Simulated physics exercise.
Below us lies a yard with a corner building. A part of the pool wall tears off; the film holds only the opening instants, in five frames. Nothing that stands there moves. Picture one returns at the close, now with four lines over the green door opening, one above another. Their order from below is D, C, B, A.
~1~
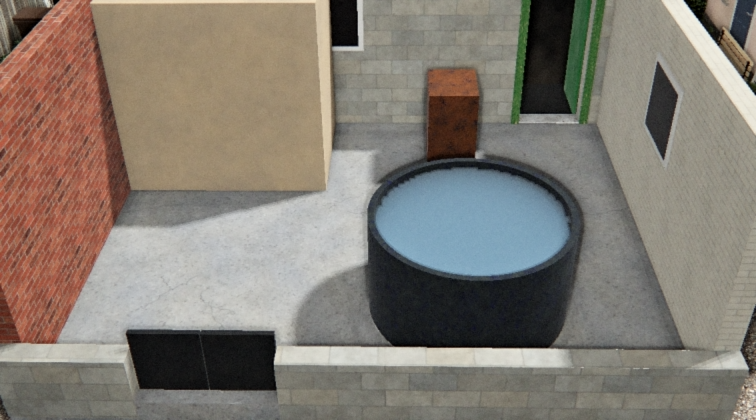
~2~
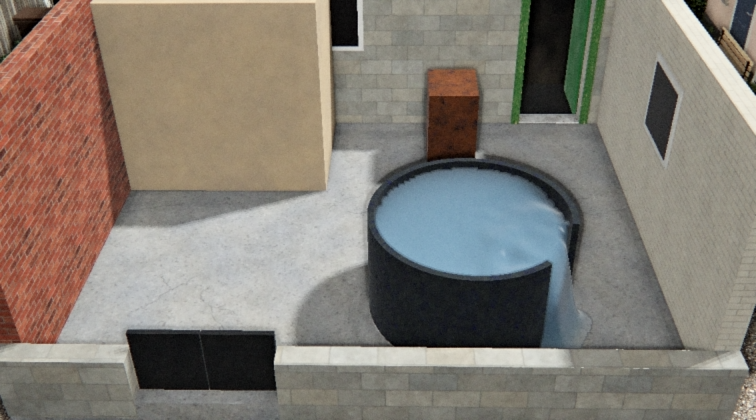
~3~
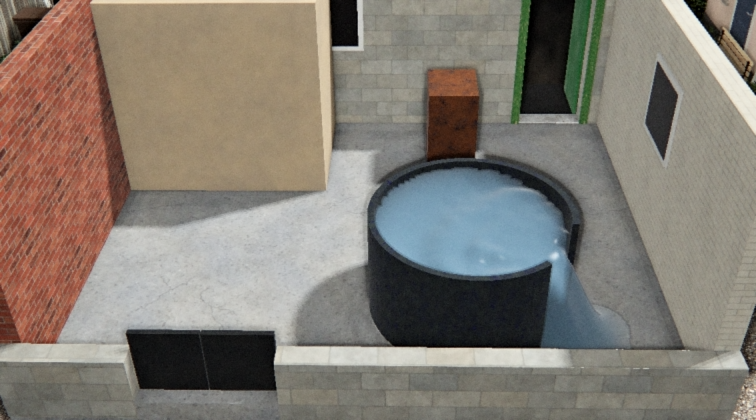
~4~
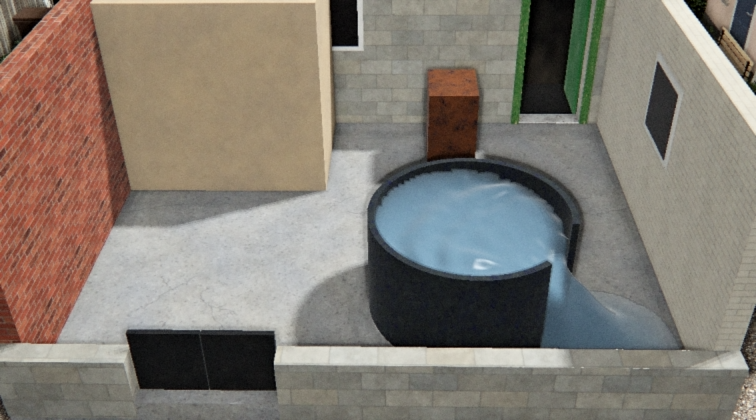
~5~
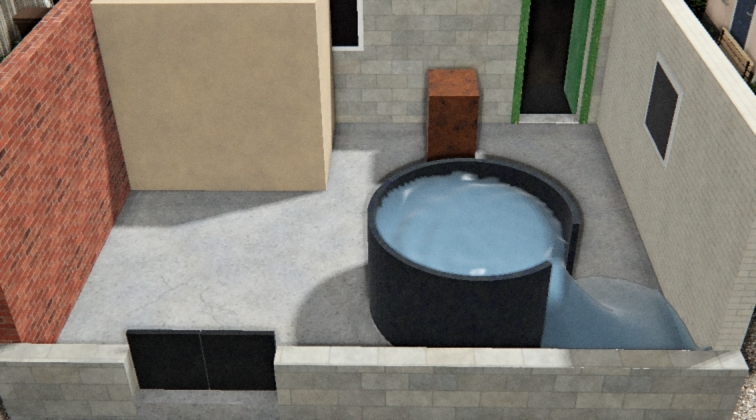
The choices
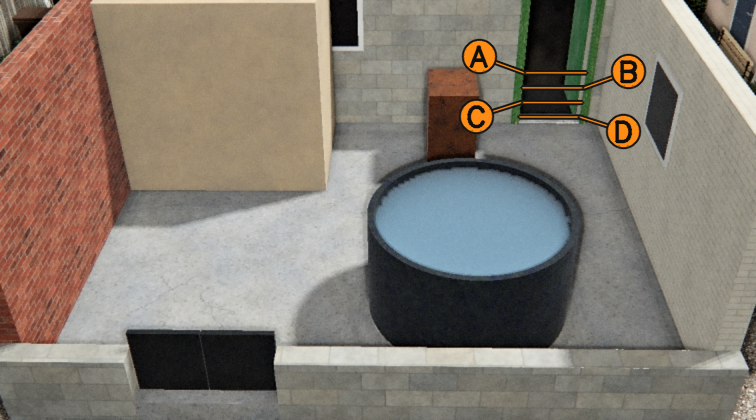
Water pours from a gap in the round black pool and spreads across the yard's right corner.
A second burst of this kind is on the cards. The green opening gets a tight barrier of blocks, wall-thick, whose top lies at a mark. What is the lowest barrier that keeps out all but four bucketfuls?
It is C.
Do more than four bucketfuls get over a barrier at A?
No, not at all.
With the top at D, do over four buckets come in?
Yes, that goes wrong.
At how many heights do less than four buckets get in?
Three of the four.
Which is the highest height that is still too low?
It is D.
On the marked copy, A at (555, 72); B at (553, 87); C at (551, 102); D at (549, 117); from the bottom up D, C, B, A.
If A is chosen, nothing gets over.
If B is chosen, nothing gets over.
If C is chosen, a splash gets over, under a bucket.
If D is chosen, dozens of bucketfuls pour in.
